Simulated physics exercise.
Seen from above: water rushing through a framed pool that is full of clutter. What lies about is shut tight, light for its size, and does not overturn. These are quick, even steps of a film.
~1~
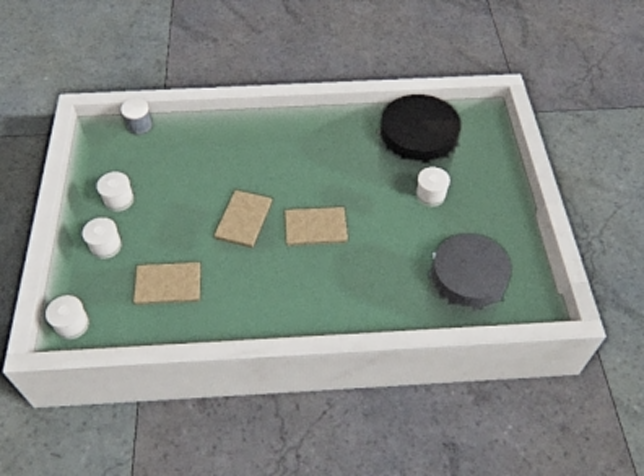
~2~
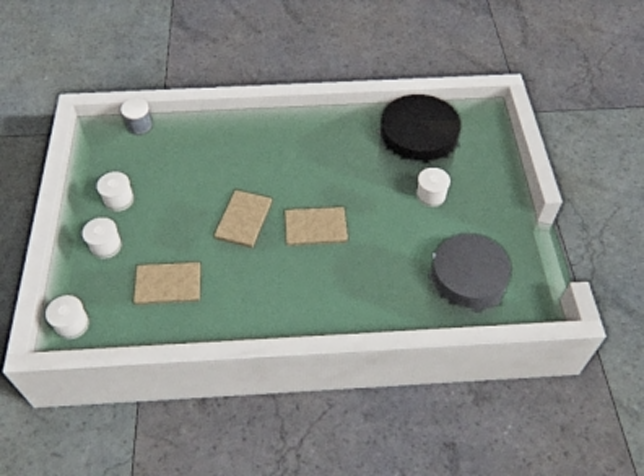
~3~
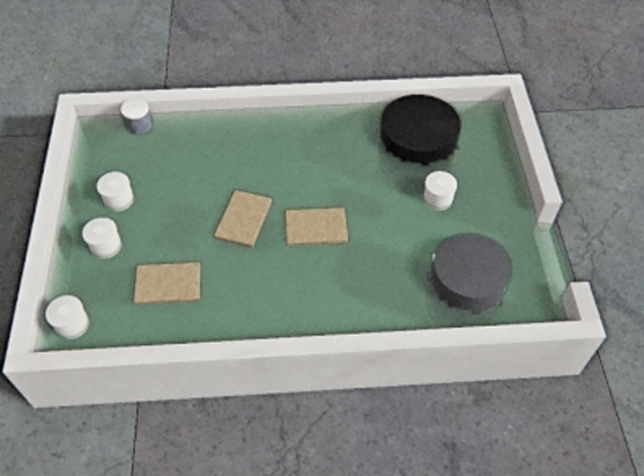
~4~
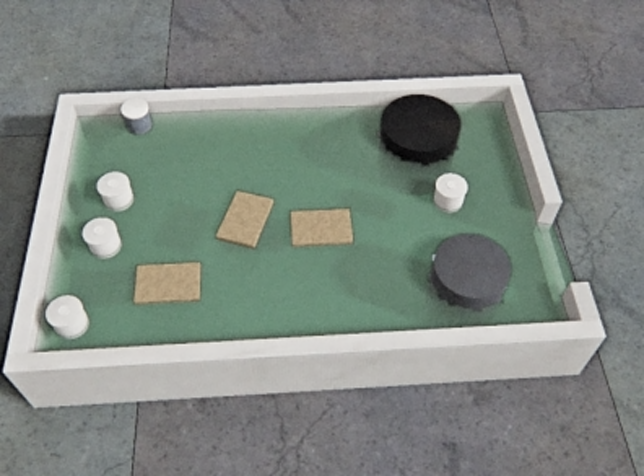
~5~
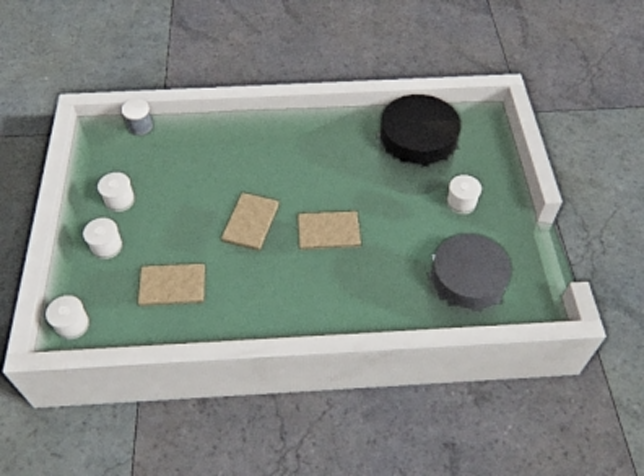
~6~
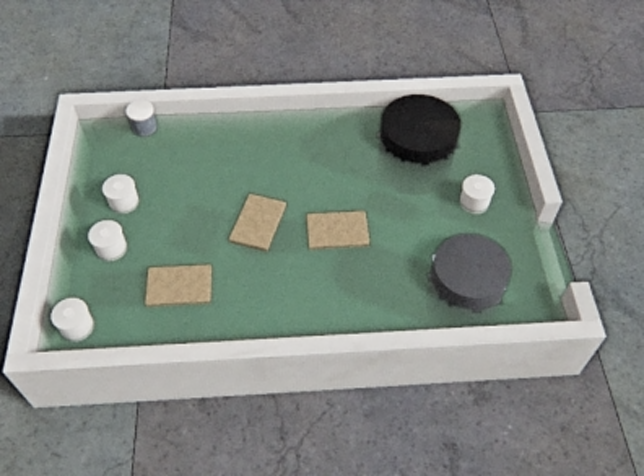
The video shows a framed green pool holding white cylinders, tan rectangles and two dark discs; a gap appears in its right wall, then the nearest white cylinder drifts a little right, followed by slighter rightward shifts among the tan pieces and left-hand cylinders.
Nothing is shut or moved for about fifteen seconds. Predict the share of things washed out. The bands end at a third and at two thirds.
That comes to not even a third.
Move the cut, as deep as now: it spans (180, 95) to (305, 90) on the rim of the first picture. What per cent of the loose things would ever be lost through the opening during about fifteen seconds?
About 40 per cent.
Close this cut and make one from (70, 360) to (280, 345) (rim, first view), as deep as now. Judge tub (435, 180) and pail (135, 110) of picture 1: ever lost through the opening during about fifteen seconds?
One after the other: Still in, stays.
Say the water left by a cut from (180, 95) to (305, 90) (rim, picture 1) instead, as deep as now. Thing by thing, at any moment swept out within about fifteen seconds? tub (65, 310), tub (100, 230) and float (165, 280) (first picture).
In that order: Still in, kept in, kept in.
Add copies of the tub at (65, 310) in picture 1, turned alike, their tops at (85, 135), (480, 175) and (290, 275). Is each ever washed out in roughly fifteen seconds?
In turn: Left behind, yes, still in.
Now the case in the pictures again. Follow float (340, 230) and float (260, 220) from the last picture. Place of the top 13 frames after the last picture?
At about (425, 233) and (301, 227).
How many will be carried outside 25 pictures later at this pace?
The number is 2.
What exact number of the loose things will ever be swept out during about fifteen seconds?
2 of them.
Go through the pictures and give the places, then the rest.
In the first picture, a tub at (434, 179), afloat; a float at (316, 224), afloat; 0 of 8 have shifted.
In the second picture, a tub at (434, 180), afloat; a float at (316, 224) floats; 0 of 8 have shifted.
In the third picture, a tub at (441, 184) floats, close to its start; a float at (316, 225) floats; 1 of 8 have shifted.
In the fourth picture, a tub at (452, 186) floats, close to its start; a float at (321, 226) floats, close to its start; 1 of 8 have shifted.
In the fifth picture, a tub at (465, 187), afloat, close to its start; a float at (329, 228), afloat, close to its start; 2 of 8 have shifted.
In the sixth picture, a tub at (479, 187), afloat, a stride from its start; a float at (338, 228) floats, close to its start; 4 of 8 have shifted.
A moment on, 0 of 8 are out; 8 afloat.
Next, 1 of 8 are out; 7 afloat.
Later, 2 of 8 are out; 6 afloat.
In the end, 2 of 8 are out; 6 afloat.
